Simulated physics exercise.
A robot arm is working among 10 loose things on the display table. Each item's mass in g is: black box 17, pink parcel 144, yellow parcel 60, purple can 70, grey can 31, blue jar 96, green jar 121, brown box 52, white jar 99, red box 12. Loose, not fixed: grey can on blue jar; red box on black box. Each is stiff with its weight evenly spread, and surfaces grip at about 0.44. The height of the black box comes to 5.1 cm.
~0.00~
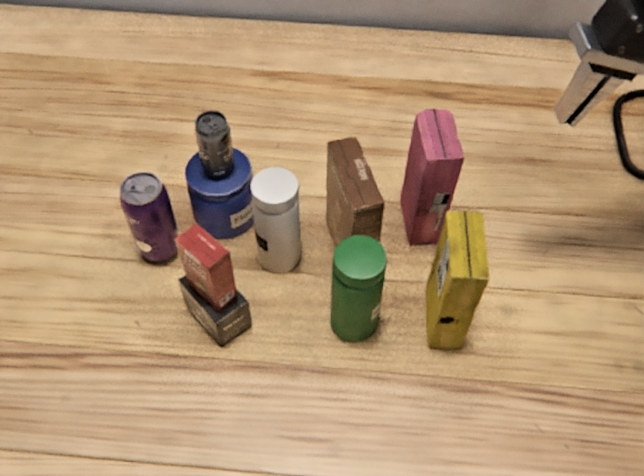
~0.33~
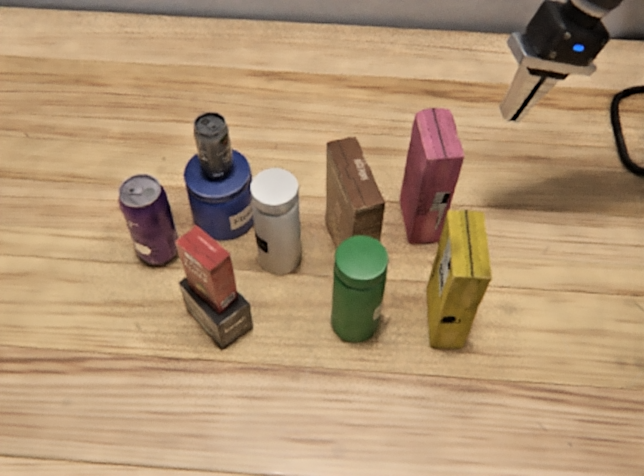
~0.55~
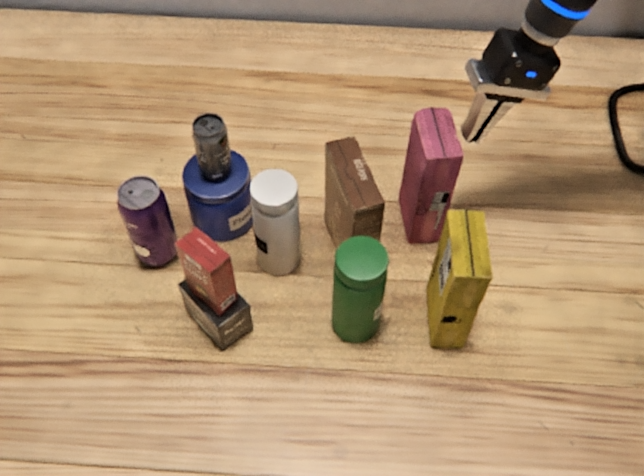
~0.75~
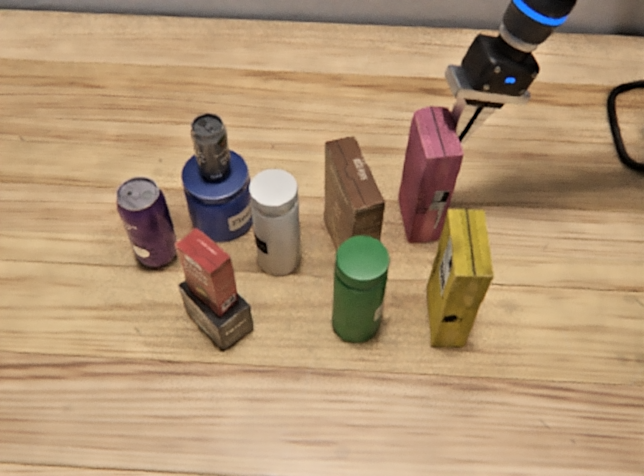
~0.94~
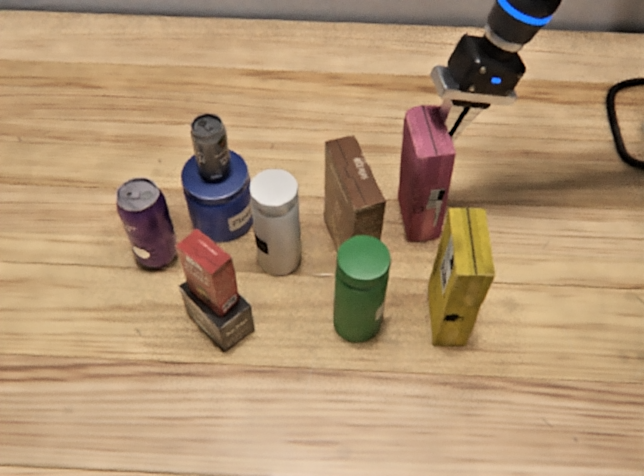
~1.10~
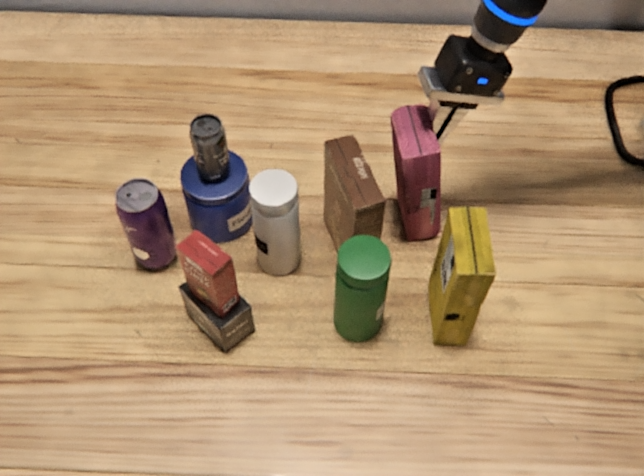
A robot arm came in from the upper right, moved left to the tall pink parcel, and nudged it so it leaned slightly left, while the cans, jars and other boxes stayed still.
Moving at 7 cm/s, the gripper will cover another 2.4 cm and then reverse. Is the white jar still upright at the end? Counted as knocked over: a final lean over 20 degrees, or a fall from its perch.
No.
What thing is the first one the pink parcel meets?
That would be the brown box.
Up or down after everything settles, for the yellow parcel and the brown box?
The yellow parcel stays on its base and the brown box falls.
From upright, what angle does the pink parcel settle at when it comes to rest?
About 70°.
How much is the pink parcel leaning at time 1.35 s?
Close to 20 degrees off vertical.
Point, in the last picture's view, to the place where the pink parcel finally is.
(358, 202), roughly.
After 1.35 s, leaning pink parcel 18°.
After 1.65 s, brown box and pink parcel touch at 1.39 s; white jar and brown box touch at 1.61 s; leaning pink parcel 40°, brown box 22°, white jar 5°.
After 2.10 s, black box and white jar touch at 1.85 s; purple can and white jar touch at 1.86 s; leaning white jar 90°, pink parcel 66°, brown box 60°.
At rest, past 20° or fallen, pink parcel, brown box and white jar. Standing, yellow parcel, blue jar, green jar, black box, purple can, red box and grey can.
